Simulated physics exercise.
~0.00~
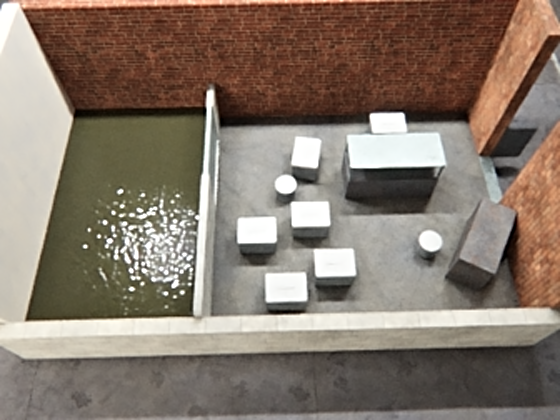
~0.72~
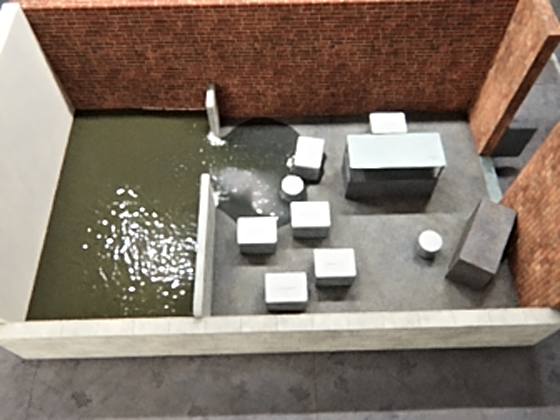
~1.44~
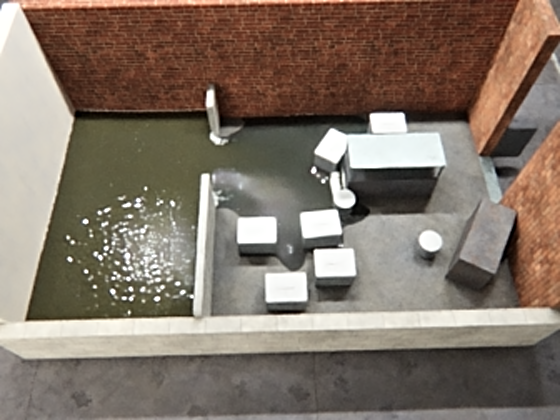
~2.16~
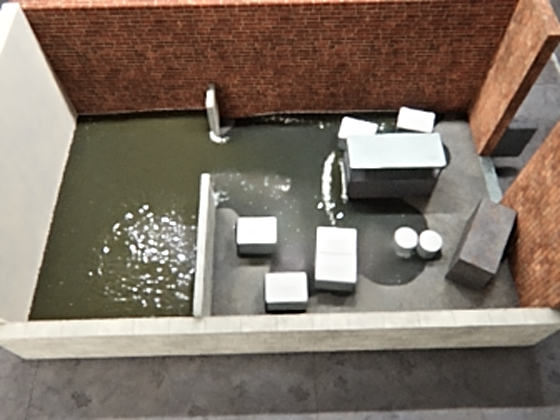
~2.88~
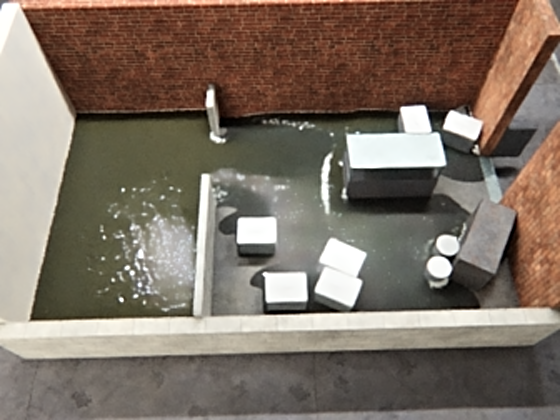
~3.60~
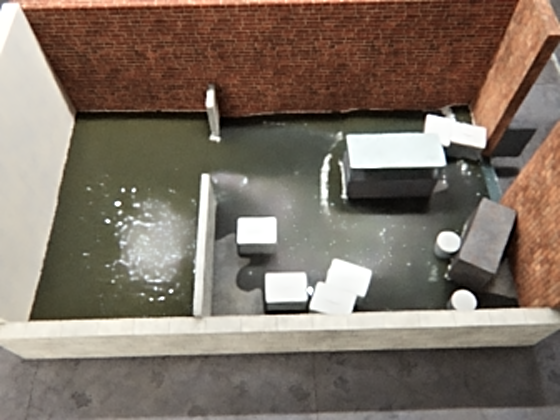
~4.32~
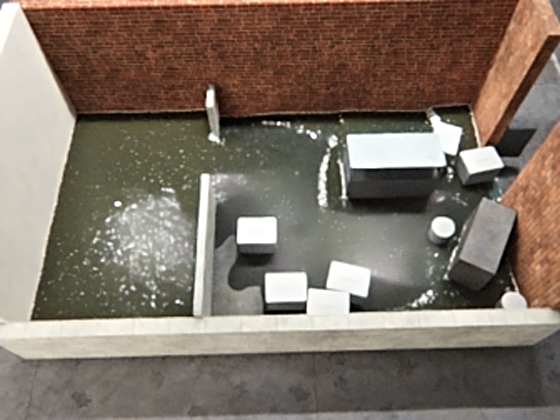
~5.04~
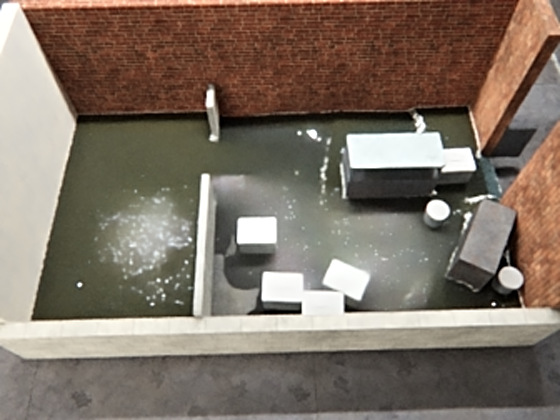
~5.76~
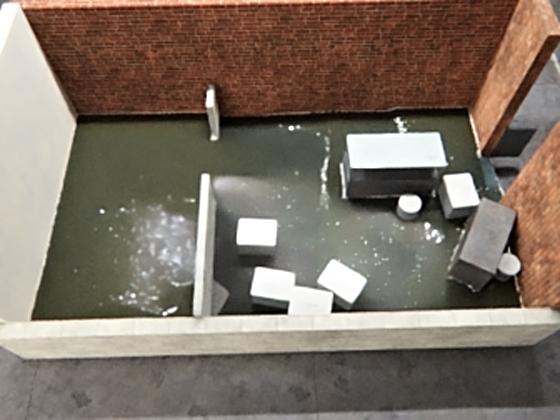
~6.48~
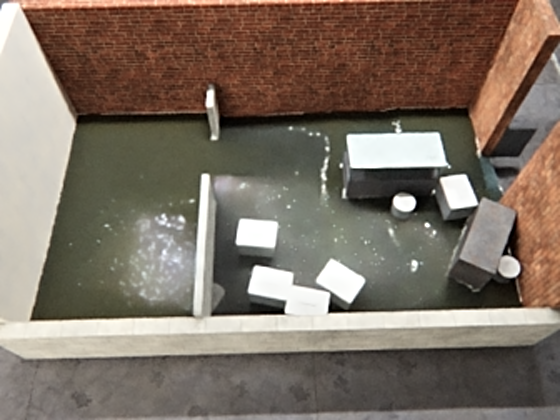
Murky water pours through a wall gap, floods the room, and shifts several pale blocks.
